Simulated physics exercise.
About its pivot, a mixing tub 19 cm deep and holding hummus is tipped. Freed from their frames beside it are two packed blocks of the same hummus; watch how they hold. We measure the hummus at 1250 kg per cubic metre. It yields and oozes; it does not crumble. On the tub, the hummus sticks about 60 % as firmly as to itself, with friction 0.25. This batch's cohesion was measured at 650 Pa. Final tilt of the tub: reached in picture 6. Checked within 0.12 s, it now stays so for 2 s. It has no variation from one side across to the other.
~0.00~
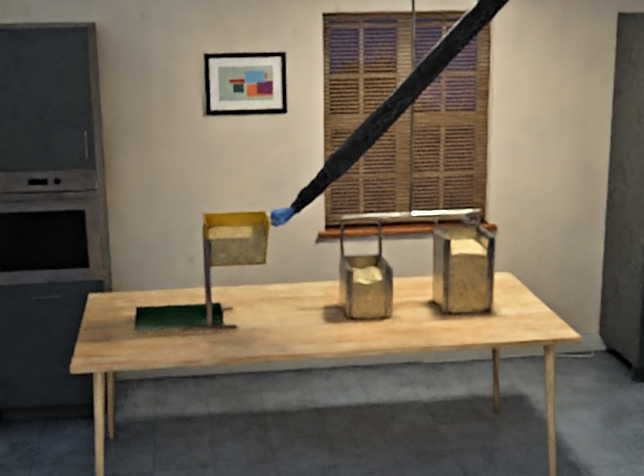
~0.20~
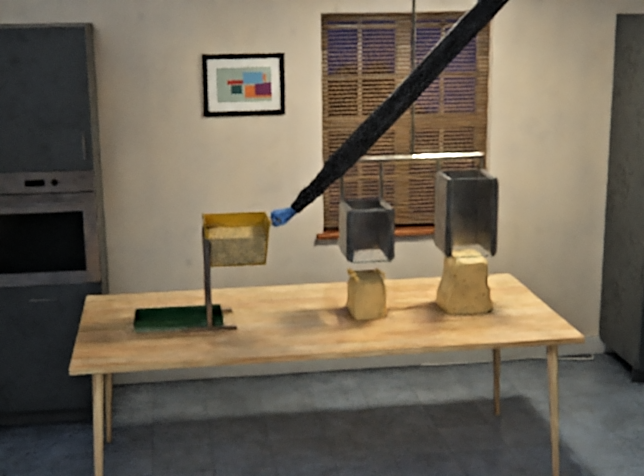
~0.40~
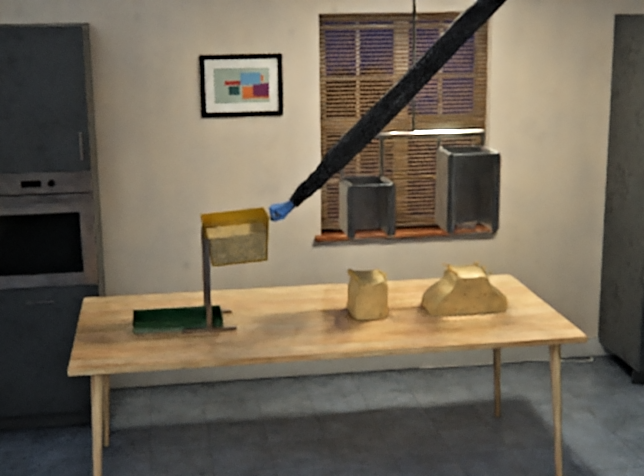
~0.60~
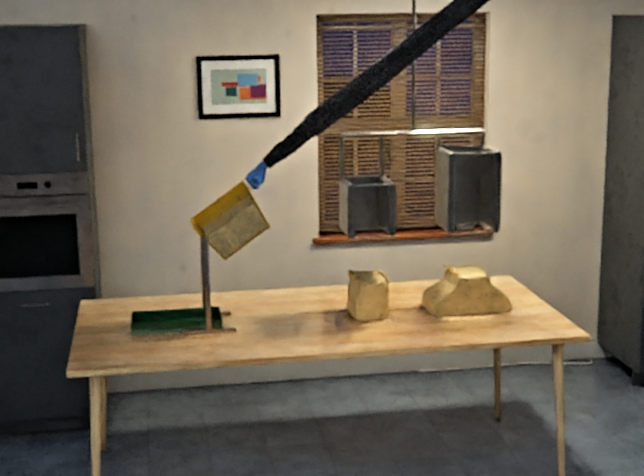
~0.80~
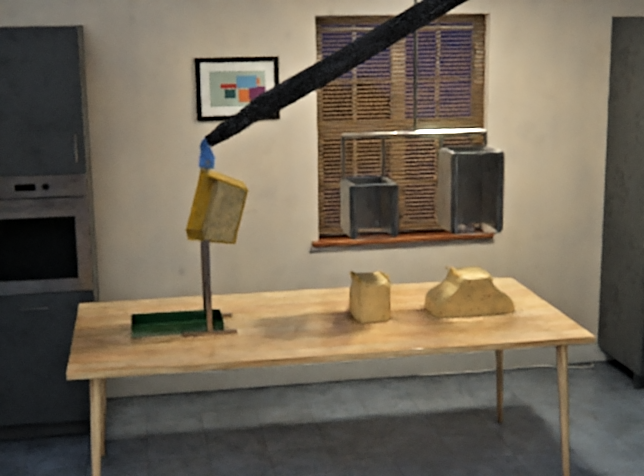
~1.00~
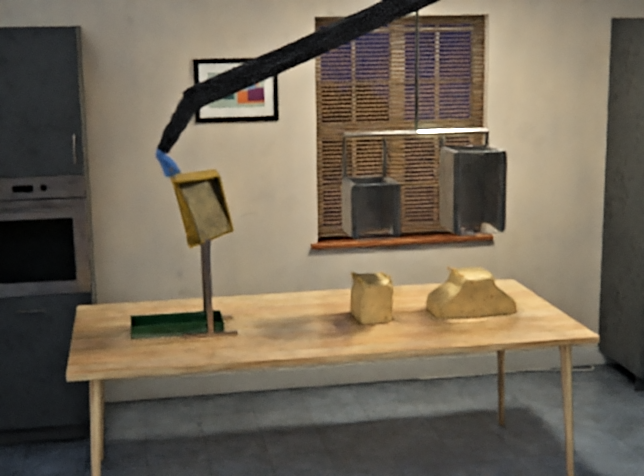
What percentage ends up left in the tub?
About 0 %.
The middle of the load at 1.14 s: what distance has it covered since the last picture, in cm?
Looks like around 9 cm to me.
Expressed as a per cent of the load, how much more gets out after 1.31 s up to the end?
Later share of the load: Approx. 25 %.
After 1.14 s, the tub is at 102 degrees and holds 74 %.
After 1.31 s, the tub is at 102 degrees and holds 25 %.
After 1.48 s, the tub is at 102 degrees and holds 0 %.
After 1.65 s, the tub is at 102 degrees and holds 0 %.
After 3.00 s, the tub is at 102 degrees and holds 0 %.
